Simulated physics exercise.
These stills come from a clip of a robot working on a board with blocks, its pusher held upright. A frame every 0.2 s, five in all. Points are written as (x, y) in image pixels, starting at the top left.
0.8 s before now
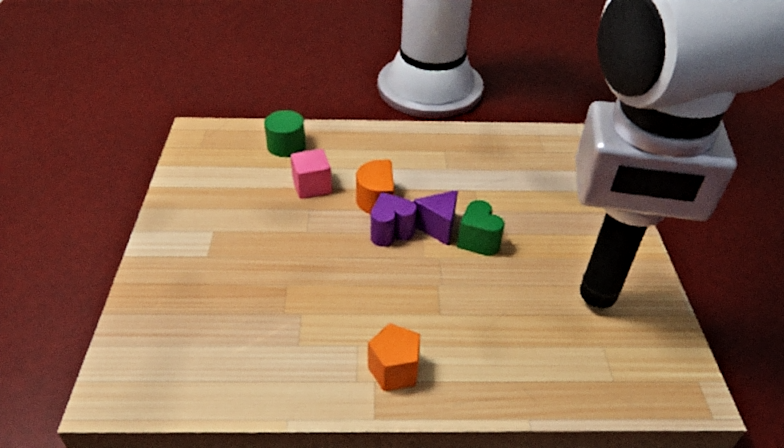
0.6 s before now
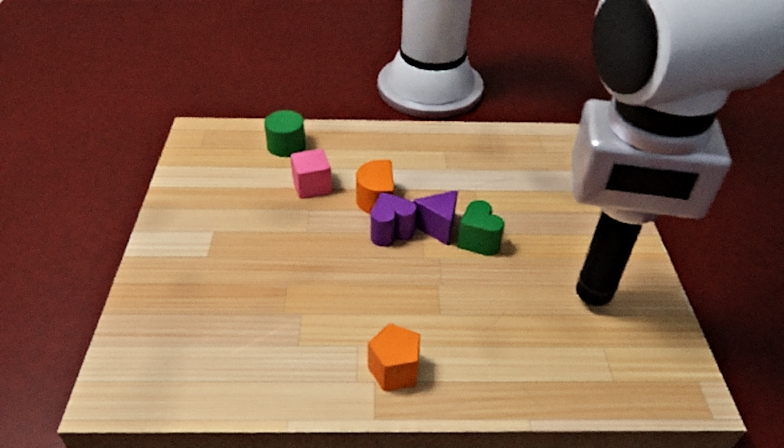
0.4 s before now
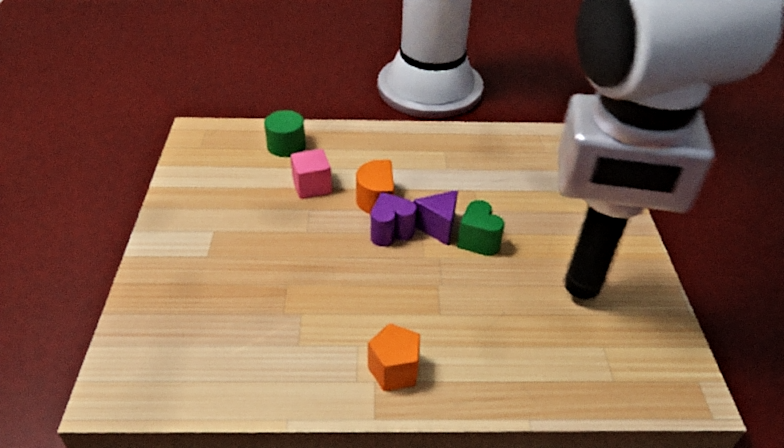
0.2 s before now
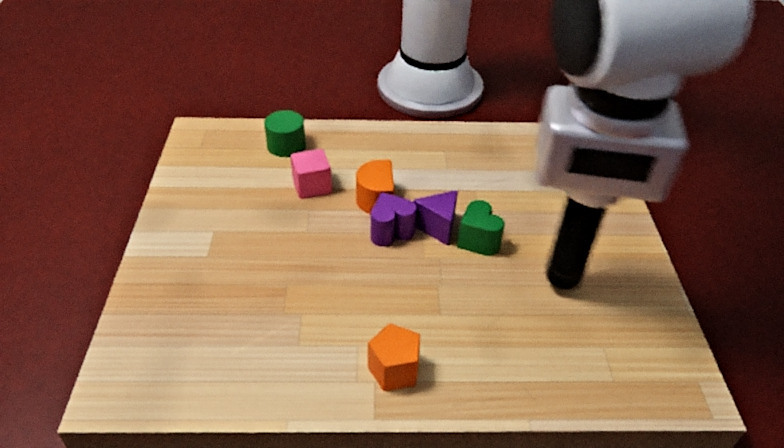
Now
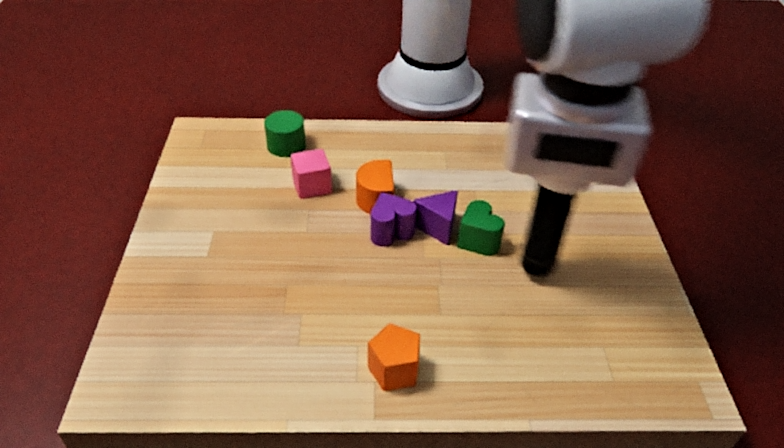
A white robot arm with a black rod moves above a light wooden board on a dark red surface, seen from a fixed, raised view. A green cylinder, pink cube, orange half-round block, purple heart, purple triangle and green heart sit across the upper left and centre, with an orange pentagon below. The rod drifts left and slightly upward towards the green heart, while every block stays still.
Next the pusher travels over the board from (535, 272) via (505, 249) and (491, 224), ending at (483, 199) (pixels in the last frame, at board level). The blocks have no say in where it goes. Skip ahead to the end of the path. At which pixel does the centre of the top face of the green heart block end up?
So, by the moment the path ends, you'll find the top centre of the green heart block at (449, 178).
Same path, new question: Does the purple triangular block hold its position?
Final answer: No.
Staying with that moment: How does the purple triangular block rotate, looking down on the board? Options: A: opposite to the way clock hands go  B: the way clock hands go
I'll go with A - opposite to the way clock hands go.
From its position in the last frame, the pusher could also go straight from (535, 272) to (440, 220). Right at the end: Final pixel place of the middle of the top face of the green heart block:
At the end it should sit near (405, 182).
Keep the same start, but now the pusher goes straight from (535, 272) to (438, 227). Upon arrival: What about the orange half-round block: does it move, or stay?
By the last moment, the orange half-round block will have left its place.
The first path, step by step. One third of the way, pusher at (506, 241); green heart block at (470, 210).
Two thirds of the way, pusher at (492, 216); purple triangular block at (423, 192), turned 20° anticlockwise; green heart block at (455, 191), turned 30° anticlockwise.
At the end, pusher at (484, 192); purple triangular block at (419, 189), turned 35° anticlockwise; green heart block at (449, 178), turned 70° anticlockwise.
